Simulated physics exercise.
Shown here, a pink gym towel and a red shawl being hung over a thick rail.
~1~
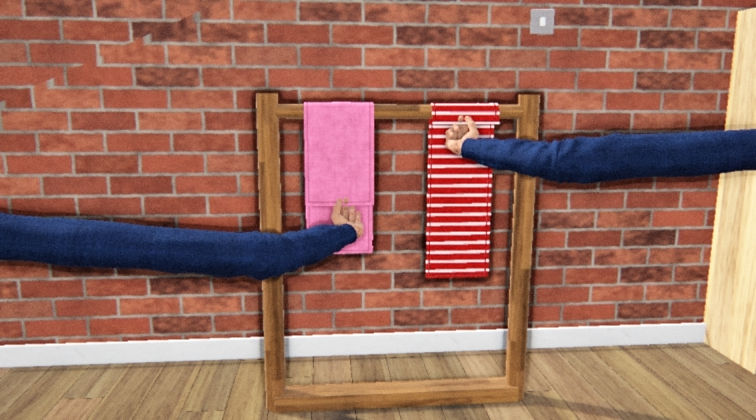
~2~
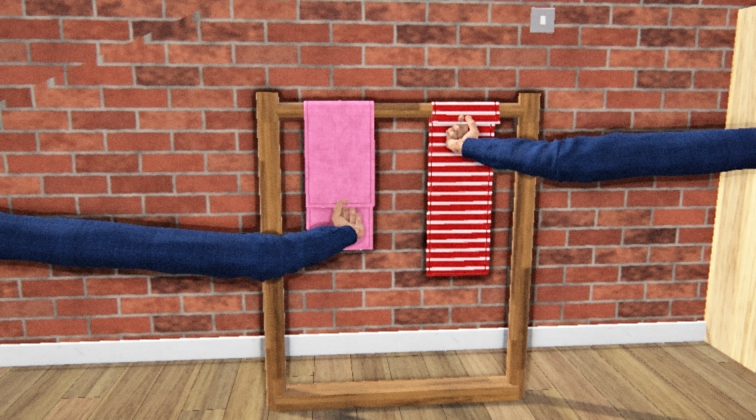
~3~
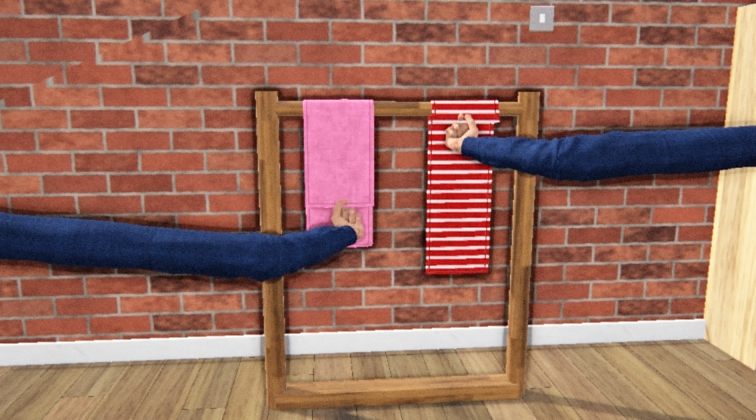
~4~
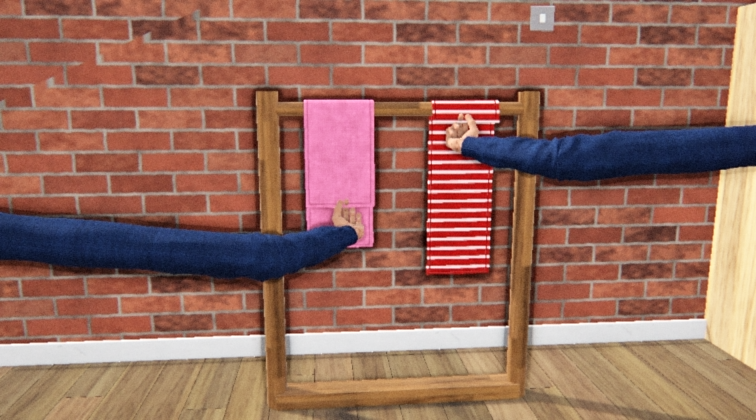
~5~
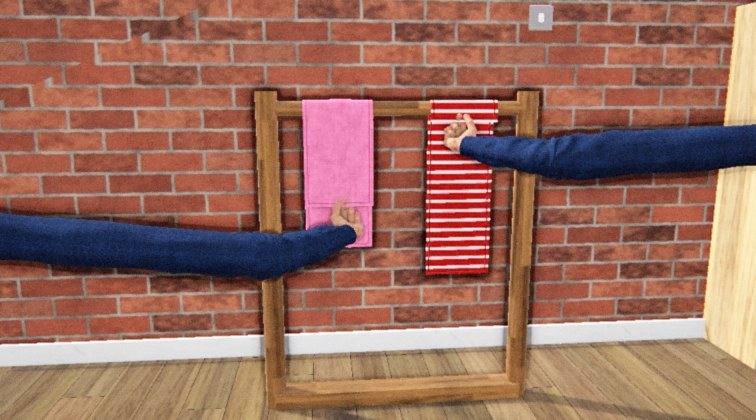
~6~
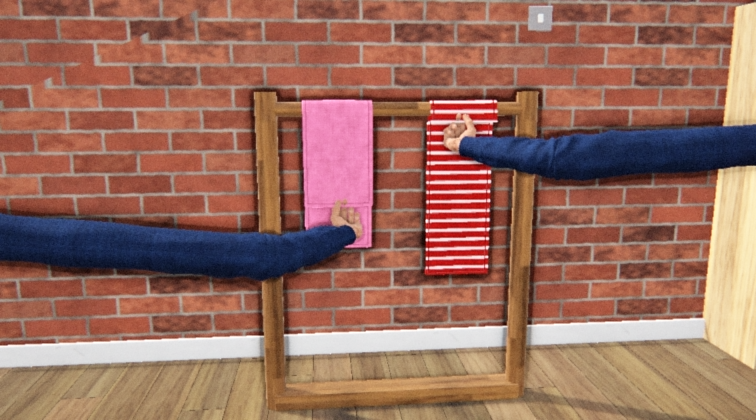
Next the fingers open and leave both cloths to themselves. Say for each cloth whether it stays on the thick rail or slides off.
The pink gym towel hangs there, the red shawl is pulled off by its long side.
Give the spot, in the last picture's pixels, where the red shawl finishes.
At about (455, 393).
Then, 0.52 s past the final frame, gym towel unmoved; shawl clear of the rail and dropping near (455, 337).
Then, 0.88 s past the final frame, gym towel unmoved; shawl in a heap on the floor near (455, 393).
When it is over, gym towel unmoved; shawl in a heap on the floor near (455, 393). The pink gym towel keeps its place and the red shawl slides off.
